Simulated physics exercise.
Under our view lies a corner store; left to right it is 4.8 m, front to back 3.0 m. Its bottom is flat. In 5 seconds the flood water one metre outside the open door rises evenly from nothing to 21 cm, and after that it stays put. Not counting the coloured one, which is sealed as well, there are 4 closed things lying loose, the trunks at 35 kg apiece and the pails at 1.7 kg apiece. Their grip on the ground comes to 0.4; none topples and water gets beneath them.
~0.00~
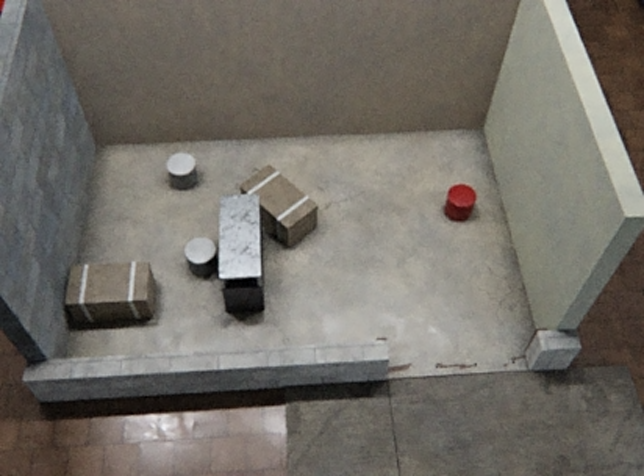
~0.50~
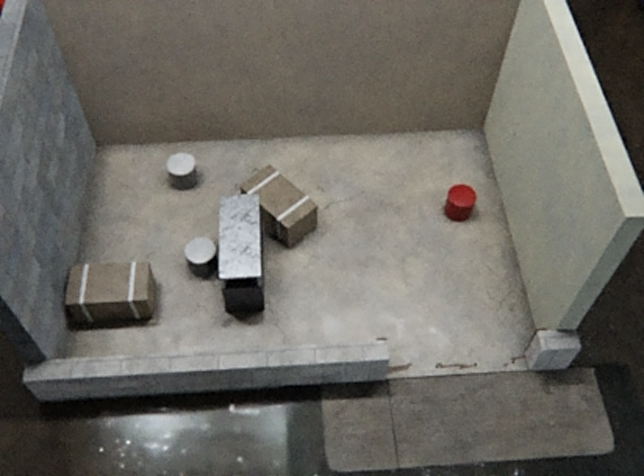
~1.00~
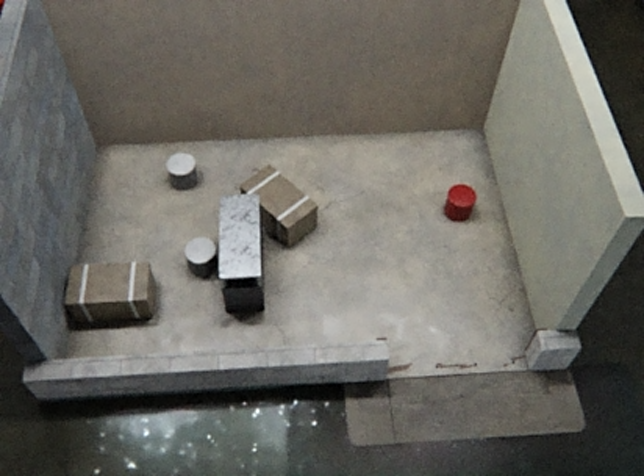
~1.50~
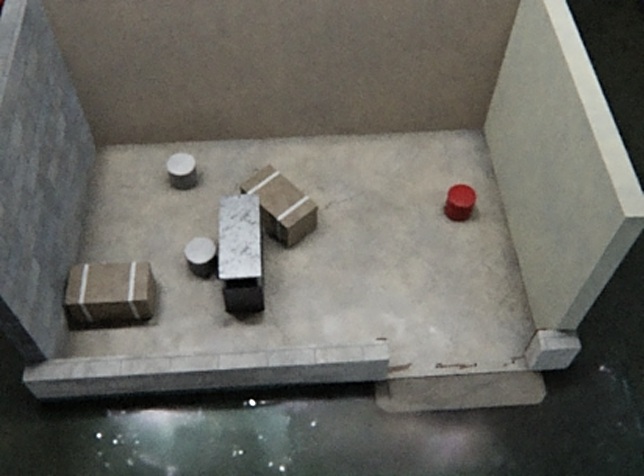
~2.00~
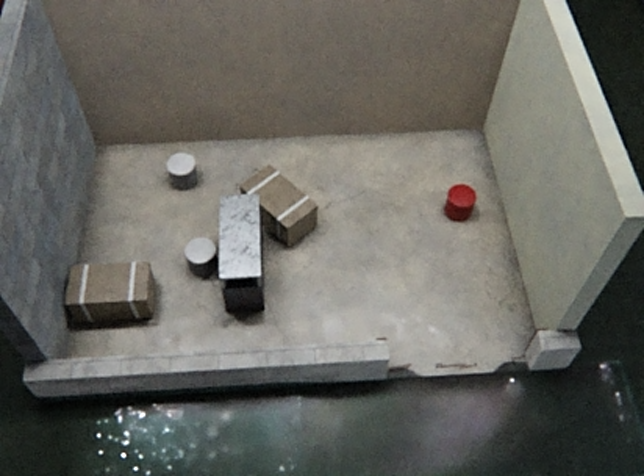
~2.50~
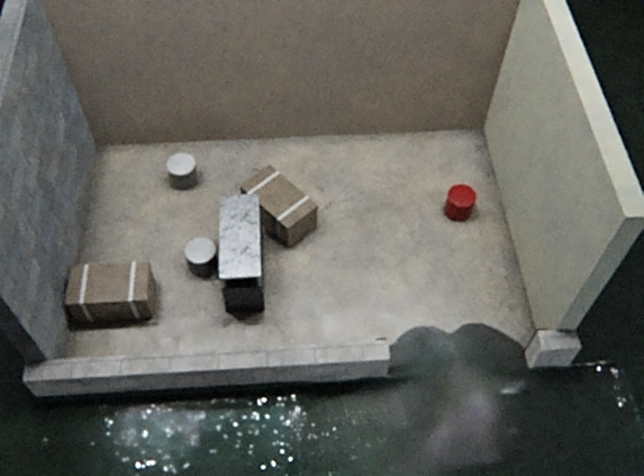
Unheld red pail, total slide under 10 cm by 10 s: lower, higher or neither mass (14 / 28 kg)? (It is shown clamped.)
Higher only.
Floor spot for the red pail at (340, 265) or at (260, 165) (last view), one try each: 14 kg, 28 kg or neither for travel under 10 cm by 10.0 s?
In turn: The lighter mass suffices; only the heavier mass works.
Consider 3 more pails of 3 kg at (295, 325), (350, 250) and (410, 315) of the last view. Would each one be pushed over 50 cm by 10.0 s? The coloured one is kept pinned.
First: Inside the limit; second: Beyond the limit; third: Beyond the limit.
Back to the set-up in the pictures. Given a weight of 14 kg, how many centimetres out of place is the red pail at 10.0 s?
Shift: Roughly 80 cm.
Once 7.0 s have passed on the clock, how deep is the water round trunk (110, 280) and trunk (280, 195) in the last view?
Some 0 cm at the first, some 4 cm at the second.
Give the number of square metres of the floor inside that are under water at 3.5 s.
I'd put it close to 2.0 m2.
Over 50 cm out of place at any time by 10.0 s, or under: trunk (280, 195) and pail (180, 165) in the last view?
First within the mark, second above the mark.
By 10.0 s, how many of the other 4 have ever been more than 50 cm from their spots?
That comes to 1.
After 3.5 s the red pail would be 0 cm from its start with 14 kg and 0 cm from its start with 28 kg; 0 cm of water round it then.
After 4.5 s the red pail would be 0 cm from its start with 14 kg and 0 cm from its start with 28 kg; 4 cm of water round it then.
After 7.0 s the red pail would be 23 cm from its start with 14 kg and 0 cm from its start with 28 kg; 8 cm of water round it then.
After 10.0 s the red pail would be 78 cm from its start with 14 kg and 0 cm from its start with 28 kg; 14 cm of water round it then.
